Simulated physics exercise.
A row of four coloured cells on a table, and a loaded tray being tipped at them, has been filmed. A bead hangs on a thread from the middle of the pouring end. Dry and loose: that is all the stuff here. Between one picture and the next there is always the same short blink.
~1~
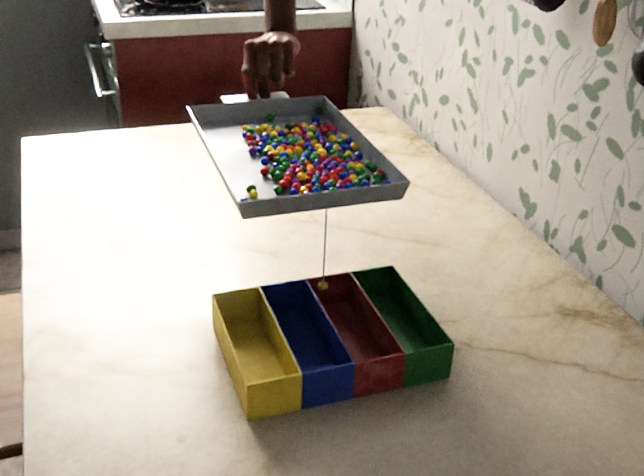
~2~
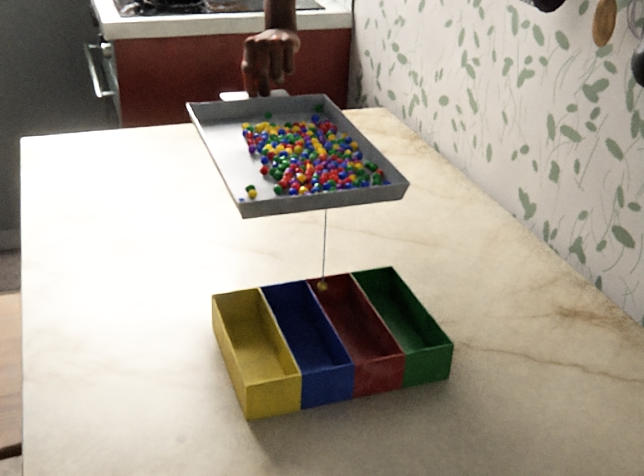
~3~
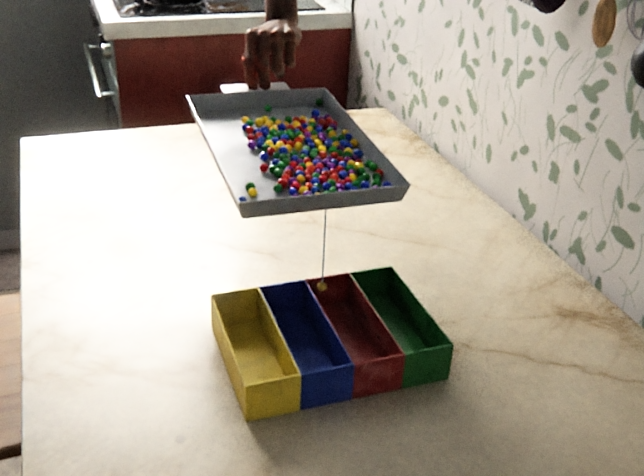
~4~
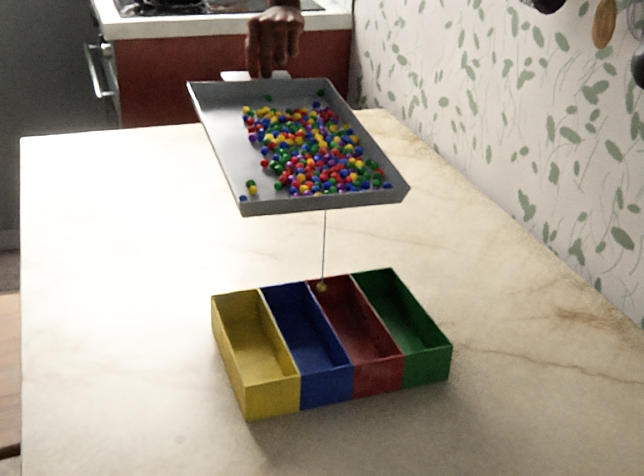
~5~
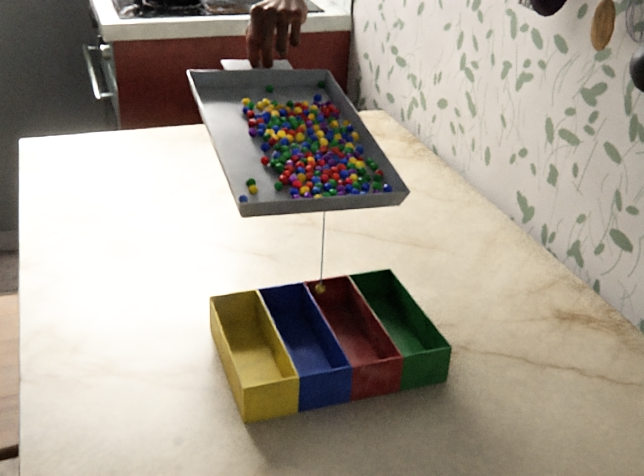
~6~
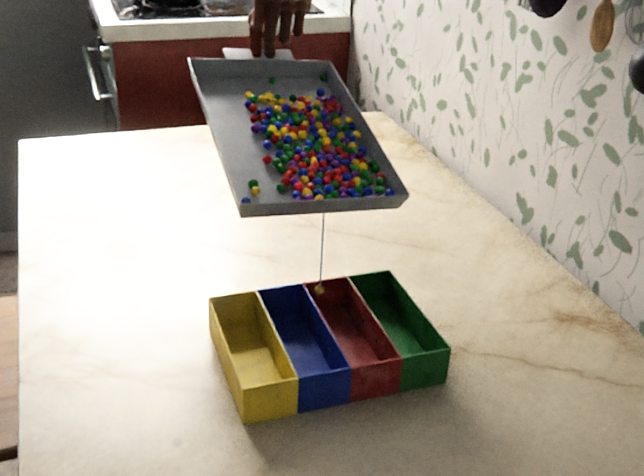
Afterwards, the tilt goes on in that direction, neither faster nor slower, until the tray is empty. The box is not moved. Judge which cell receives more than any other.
The green cell receives the most.
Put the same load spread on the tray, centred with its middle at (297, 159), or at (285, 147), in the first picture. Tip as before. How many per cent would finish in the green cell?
It would be about 60 per cent for the first and about 60 per cent for the second.
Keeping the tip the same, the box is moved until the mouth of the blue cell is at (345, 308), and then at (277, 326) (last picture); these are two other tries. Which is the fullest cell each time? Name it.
That red cell; green.
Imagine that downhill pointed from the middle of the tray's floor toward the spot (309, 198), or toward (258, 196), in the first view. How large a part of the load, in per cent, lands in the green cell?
10 and 0 per cent, in that order.
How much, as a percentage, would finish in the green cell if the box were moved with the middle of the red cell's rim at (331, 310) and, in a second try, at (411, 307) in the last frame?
Roughly 50% first, roughly 0% second.
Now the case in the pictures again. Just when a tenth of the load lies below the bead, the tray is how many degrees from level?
Approx. 75° from level.
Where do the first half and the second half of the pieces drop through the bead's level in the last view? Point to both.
First close to (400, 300), next close to (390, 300).
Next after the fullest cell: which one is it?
Second place goes to that red cell.
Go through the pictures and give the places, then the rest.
Corners of the pouring end at (243, 199) and (404, 180), level; middle of the load at (314, 159), round plastic beads; bead on its thread at (323, 286); yellow cell at (274, 394); blue cell at (328, 383); red cell at (379, 372); green cell at (428, 362), in the first picture.
Corners of the pouring end at (243, 200) and (404, 181), level; middle of the load at (313, 159), in the second picture.
Corners of the pouring end at (243, 199) and (404, 183), tipped barely, lowest at the right corner; middle of the load at (313, 156), in the third picture.
Corners of the pouring end at (244, 199) and (405, 185), tipped a little, lowest at the right corner; middle of the load at (314, 152), in the fourth picture.
Corners of the pouring end at (243, 200) and (404, 189), tipped a little, lowest at the right corner; middle of the load at (315, 150), in the fifth picture.
Corners of the pouring end at (244, 200) and (404, 192), tipped a little, lowest at the right corner; middle of the load at (317, 149), most on the move; yellow cell at (270, 398); blue cell at (324, 387); red cell at (376, 377); green cell at (425, 367), in the sixth picture.
Soon, tray tipped steeply; nearly all on the tray; a stray few falling or outside the box.
A while on, tray tipped past a quarter turn; a small part on the tray; about half in the green cell; about a quarter in the red cell; a stray few in the blue cell; a stray few in the yellow cell; about a quarter falling or outside the box.
Towards the end, tray tipped past a quarter turn; about half in the green cell; about a quarter in the red cell; a stray few in the blue cell; a stray few in the yellow cell; about a quarter falling or outside the box.
Finally, tray tipped past a quarter turn; about half in the green cell; about a quarter in the red cell; a stray few in the blue cell; a stray few in the yellow cell; about a quarter outside the box.
